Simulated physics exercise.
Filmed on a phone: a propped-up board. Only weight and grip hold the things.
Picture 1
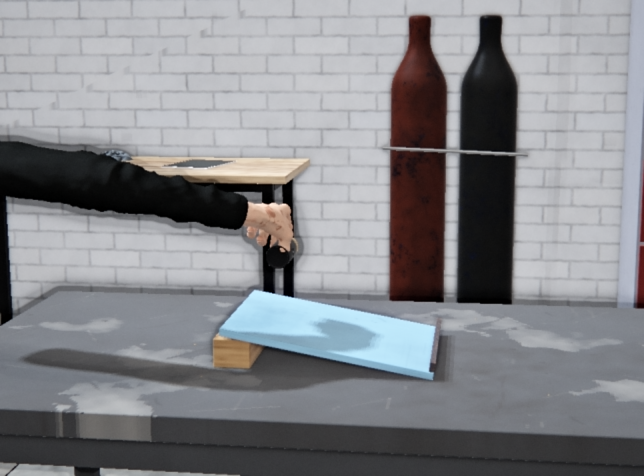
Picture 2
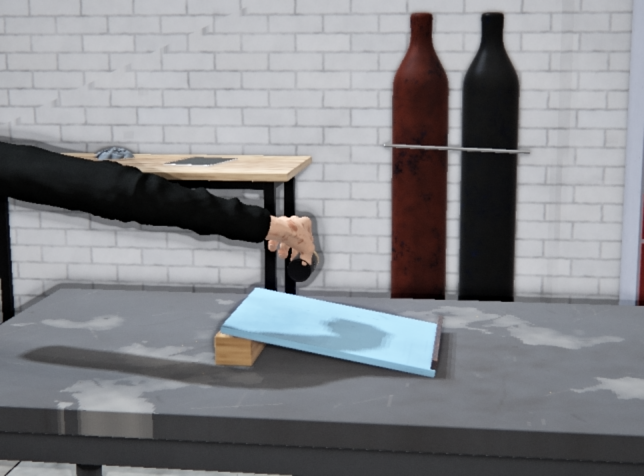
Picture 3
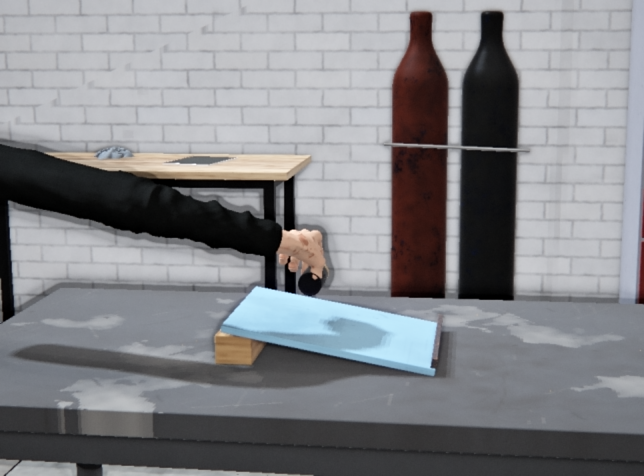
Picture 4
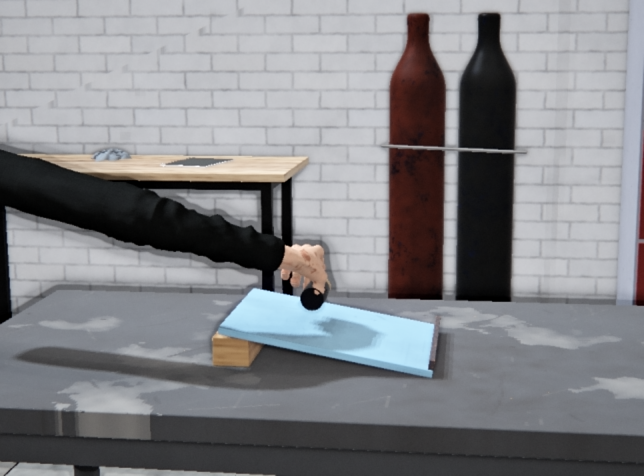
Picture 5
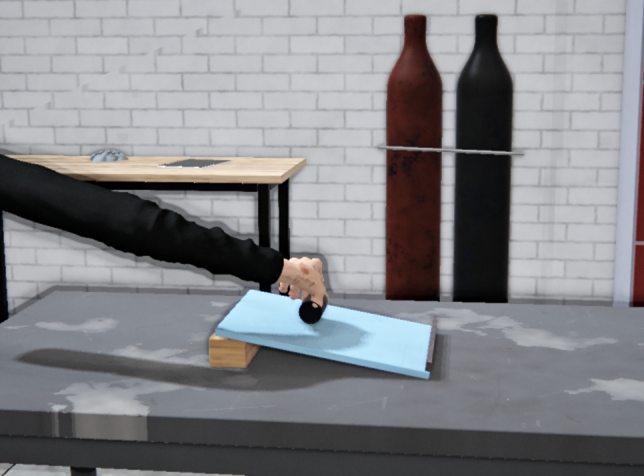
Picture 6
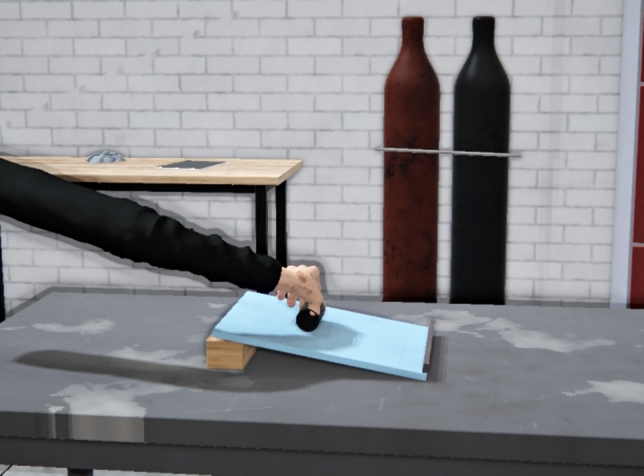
A hand at the end of a black-sleeved arm holds a small black object above a light blue board propped on a wooden block on a gray table. It moves to the right and lowers the object, then sets it on the sloping board, fingers still gripping it.
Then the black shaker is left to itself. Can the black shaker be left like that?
In the end the black shaker slides or rolls down.
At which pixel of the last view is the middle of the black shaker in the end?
Around (416, 335).
Then, 0.40 s on from there, black shaker shifted about its own width near (332, 318).
Then, 0.60 s on from there, black shaker shifted well along near (368, 326).
Then, 0.80 s on from there, black shaker shifted well along near (416, 333).
In the end, moved from the start, black shaker. At the end, from the last picture's camera, black shaker near (416, 335). The black shaker runs down the board.
